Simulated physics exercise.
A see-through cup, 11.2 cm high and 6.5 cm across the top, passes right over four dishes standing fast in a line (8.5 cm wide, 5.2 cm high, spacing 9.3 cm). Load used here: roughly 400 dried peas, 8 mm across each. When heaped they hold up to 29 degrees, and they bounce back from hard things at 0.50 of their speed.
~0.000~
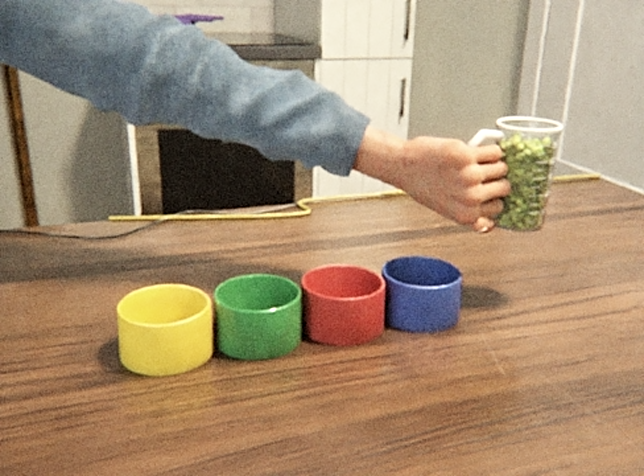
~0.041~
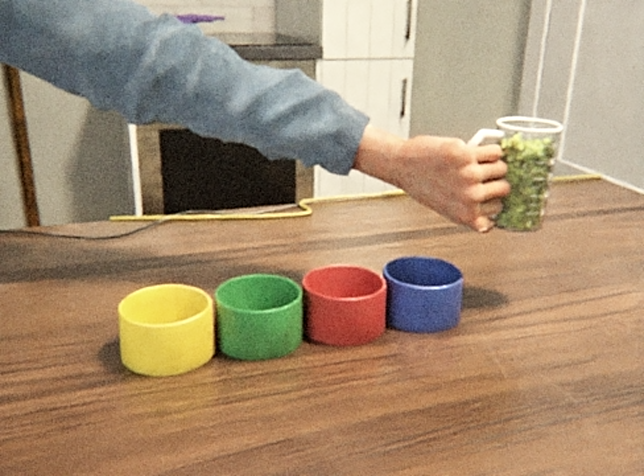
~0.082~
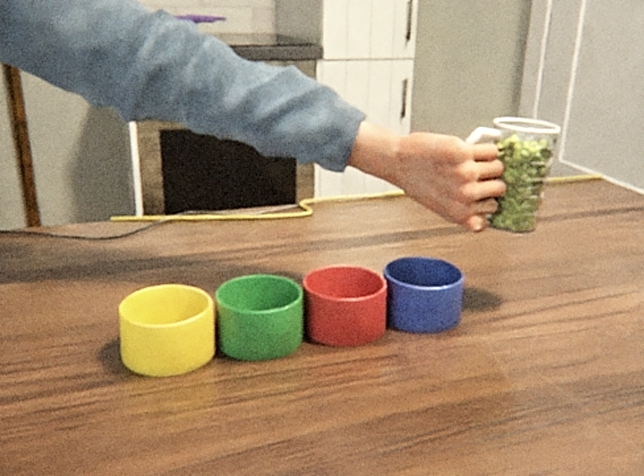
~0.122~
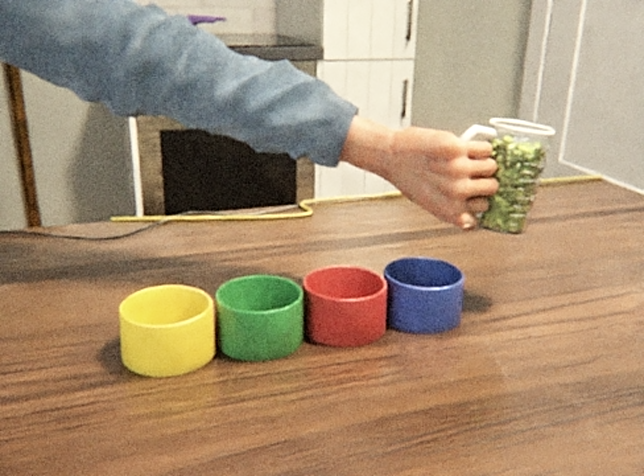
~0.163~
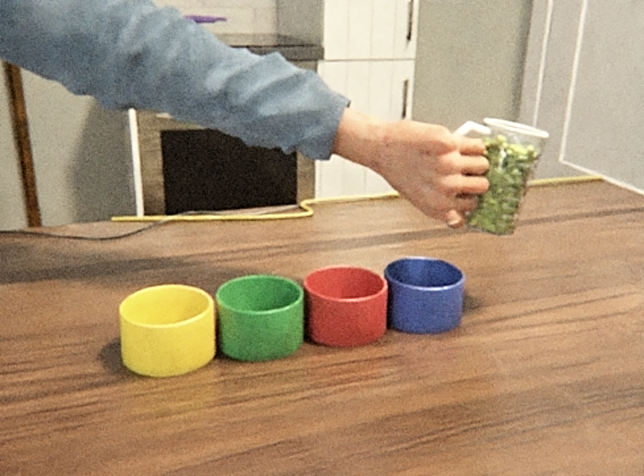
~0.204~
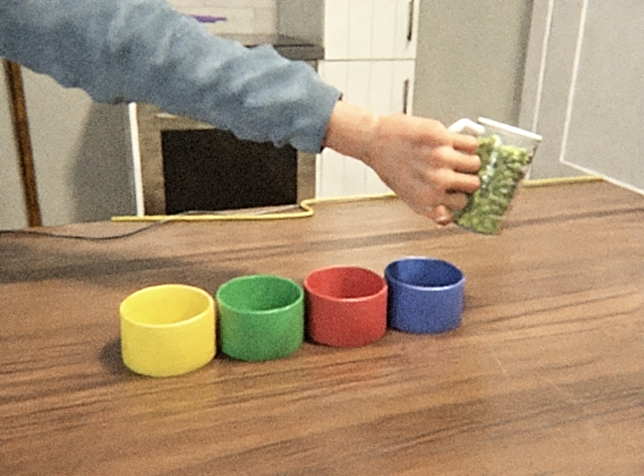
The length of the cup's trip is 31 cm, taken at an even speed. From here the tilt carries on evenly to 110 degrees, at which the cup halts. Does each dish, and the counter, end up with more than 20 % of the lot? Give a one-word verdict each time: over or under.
Verdicts: Red over, blue under, green under, yellow under, counter under.
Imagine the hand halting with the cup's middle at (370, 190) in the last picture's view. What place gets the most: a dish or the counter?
Result: Biggest portion at blue.
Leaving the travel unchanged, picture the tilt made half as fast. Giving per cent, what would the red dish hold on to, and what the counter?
Shares: Red dish 100, counter 0.
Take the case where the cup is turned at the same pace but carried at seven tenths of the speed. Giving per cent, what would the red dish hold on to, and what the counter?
Result - red dish: 70; counter: 10.
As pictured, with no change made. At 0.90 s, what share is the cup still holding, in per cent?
Near 95 per cent of the load.
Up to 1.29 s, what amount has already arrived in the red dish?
Some 30 in a hundred by then.
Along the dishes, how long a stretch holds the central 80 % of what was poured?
Length: About 5 cm.
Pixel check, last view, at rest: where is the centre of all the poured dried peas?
Once everything settles, the centre is around (342, 301).
After 0.62 s, tilt 63 degrees; cup holds 100 %.
After 0.90 s, tilt 94 degrees; cup holds 95 %.
After 1.29 s, tilt 110 degrees; cup holds 65 %, red 30 %.
In the end, at 2.6 s, red 95 %, blue 0 %, green 0 %, yellow 0 %, counter 5 %.
